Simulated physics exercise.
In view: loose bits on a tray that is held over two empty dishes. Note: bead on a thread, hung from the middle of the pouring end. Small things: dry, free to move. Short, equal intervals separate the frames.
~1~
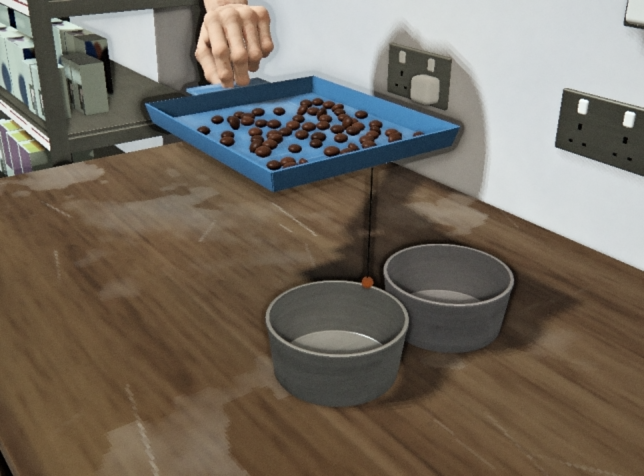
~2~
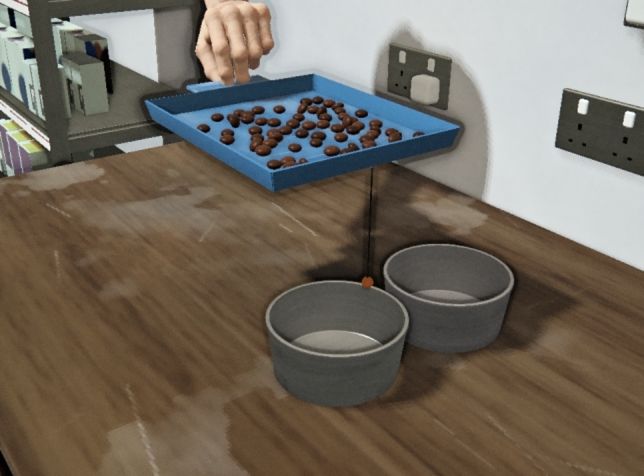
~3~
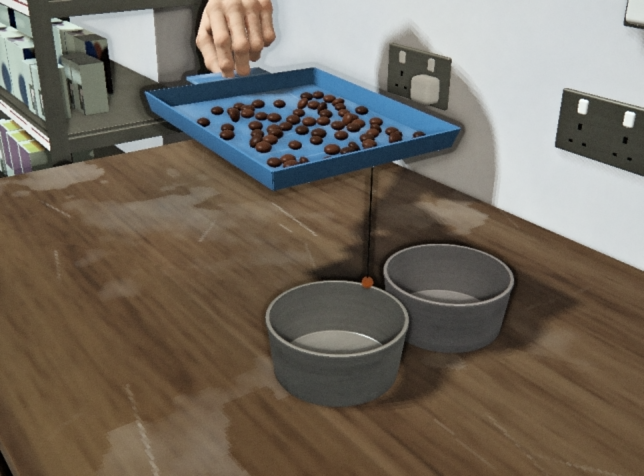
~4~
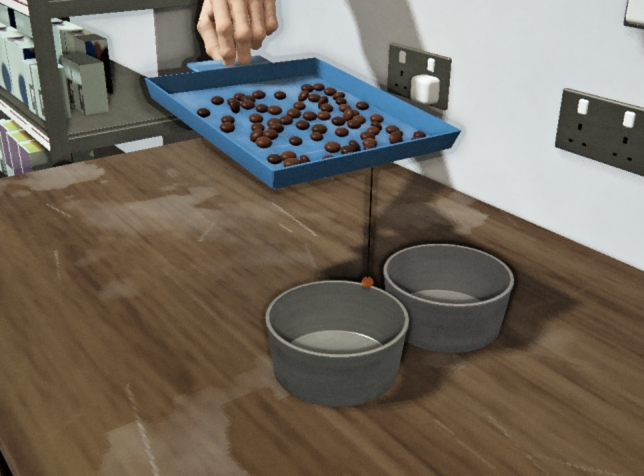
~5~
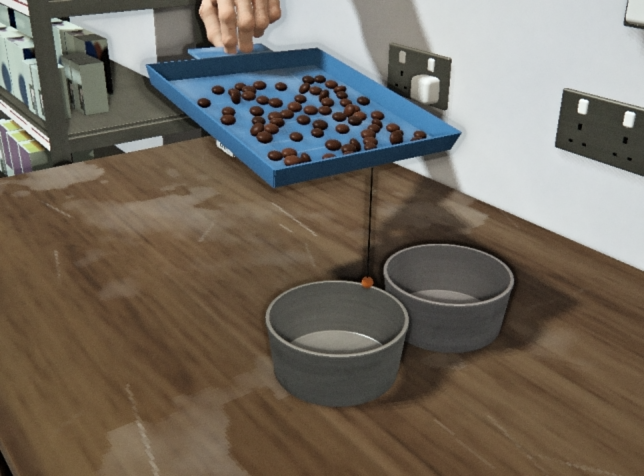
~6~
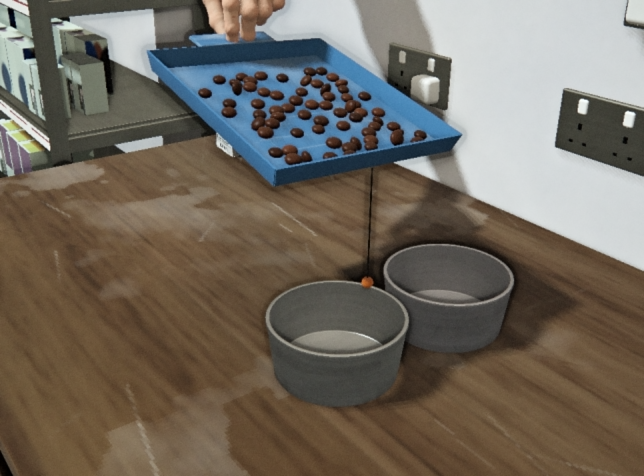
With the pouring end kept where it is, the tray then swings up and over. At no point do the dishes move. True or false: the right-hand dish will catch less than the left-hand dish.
False, the right-hand dish catches more.
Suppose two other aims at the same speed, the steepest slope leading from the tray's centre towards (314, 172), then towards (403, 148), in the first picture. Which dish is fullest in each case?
The first tilt favours the dish to the left, the second the dish to the right.
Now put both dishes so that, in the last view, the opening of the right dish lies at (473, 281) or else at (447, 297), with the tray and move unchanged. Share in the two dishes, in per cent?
It comes to about 90 per cent the first time and about 90 per cent the second.
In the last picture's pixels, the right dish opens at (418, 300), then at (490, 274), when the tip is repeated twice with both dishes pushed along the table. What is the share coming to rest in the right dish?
Trial 1 near 80 percent, trial 2 near 50 percent.
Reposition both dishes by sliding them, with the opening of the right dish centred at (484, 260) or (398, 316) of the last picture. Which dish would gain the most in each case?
For the first position it is the one at left; for the second, the one at right.
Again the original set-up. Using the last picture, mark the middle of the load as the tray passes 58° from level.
The load is centred about (382, 124).
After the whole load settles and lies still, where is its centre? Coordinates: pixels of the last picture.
Close to (449, 328) in the last picture.
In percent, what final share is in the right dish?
About 60 %.
Soon after the last picture, tray tipped steeply; all on the tray.
A little later, tray tipped right over; about a quarter on the tray; a small part in the left dish; about a third in the right dish; a small part outside both; about a quarter in the air.
Later still, tray tipped past a quarter turn; a small part in the left dish; about two thirds in the right dish; about a quarter outside both.
At rest, tray tipped past a quarter turn; a small part in the left dish; about two thirds in the right dish; about a quarter outside both.
